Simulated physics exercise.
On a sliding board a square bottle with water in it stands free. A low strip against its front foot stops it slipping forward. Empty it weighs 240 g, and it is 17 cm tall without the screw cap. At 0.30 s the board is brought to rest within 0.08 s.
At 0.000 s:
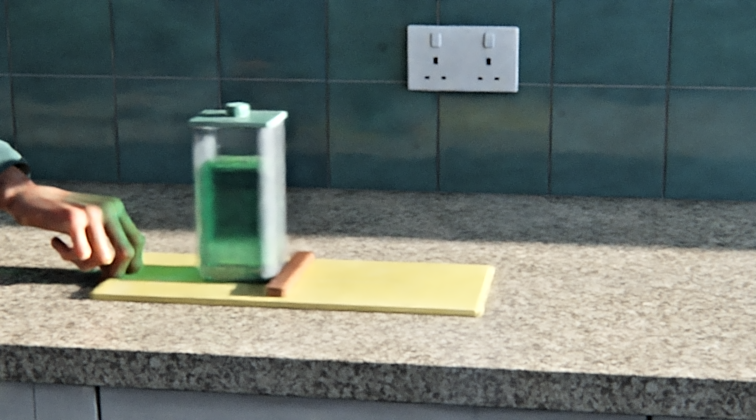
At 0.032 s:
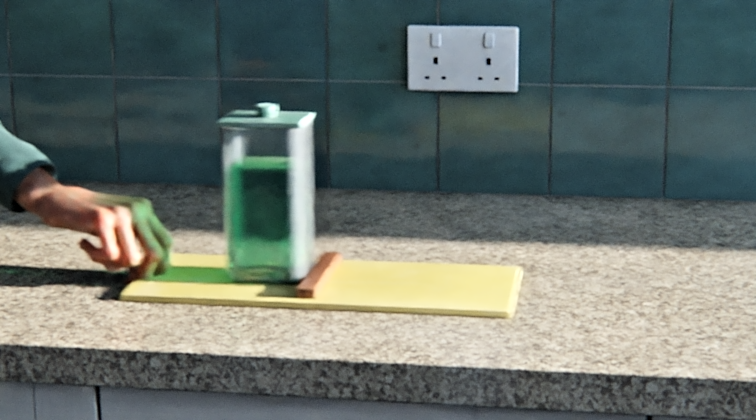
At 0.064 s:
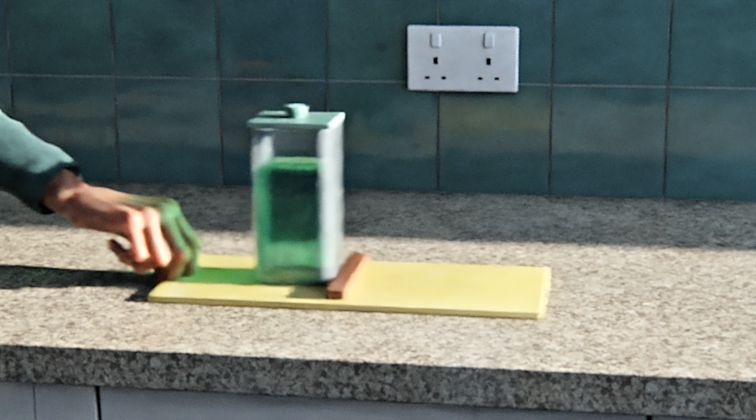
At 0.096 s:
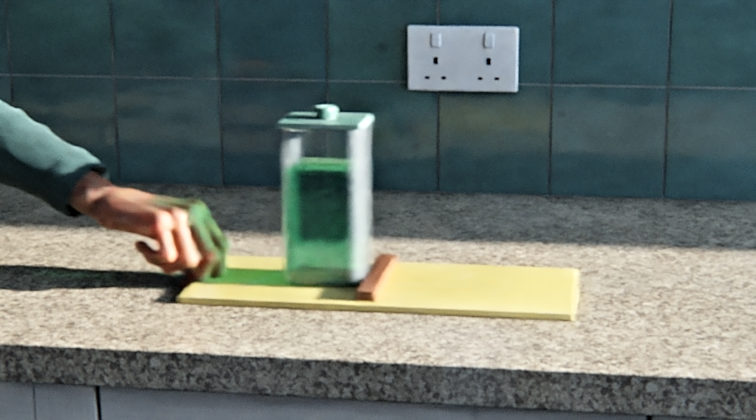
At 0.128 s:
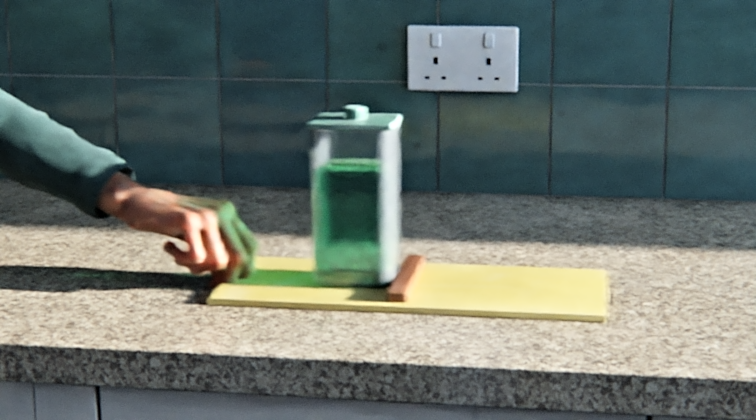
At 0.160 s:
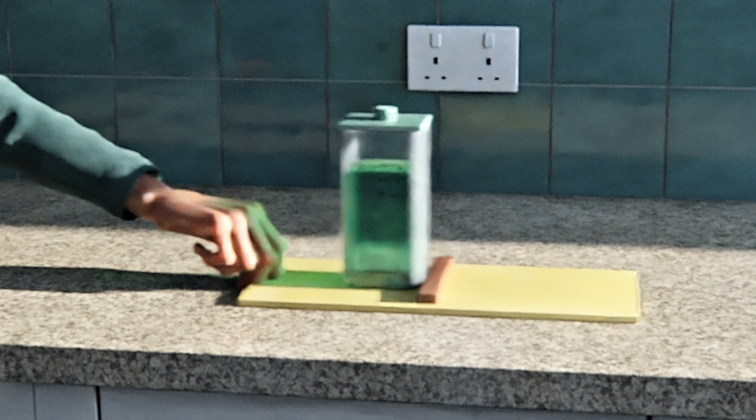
A hand sliding a yellow board rightward along a speckled countertop, carrying a square bottle of green-looking liquid behind a reddish-brown strip.
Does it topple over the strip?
It topples.
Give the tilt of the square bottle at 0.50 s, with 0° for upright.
About 38°.
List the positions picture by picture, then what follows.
In the first frame, 0.0 cm from the start; square bottle, level (204, 160) left, (277, 162) right, rim (276, 126).
In the second frame, 3.1 cm from the start; square bottle, level (233, 161) left, (306, 163) right.
In the third frame, 6.2 cm from the start; square bottle, level (262, 161) left, (335, 164) right.
In the fourth frame, 9.3 cm from the start; square bottle, level (290, 162) left, (364, 165) right.
In the fifth frame, 12.4 cm from the start; square bottle, level (320, 163) left, (394, 165) right.
In the sixth frame, 15.5 cm from the start; square bottle, level (349, 164) left, (423, 166) right.
By 0.38 s the board moves at 0.00 m/s; the square bottle leans 11°.
By 0.50 s the square bottle leans 37°.
By 0.66 s the square bottle lies on its side.
By 0.88 s the square bottle lies on its side.
At rest the square bottle lies on its side.
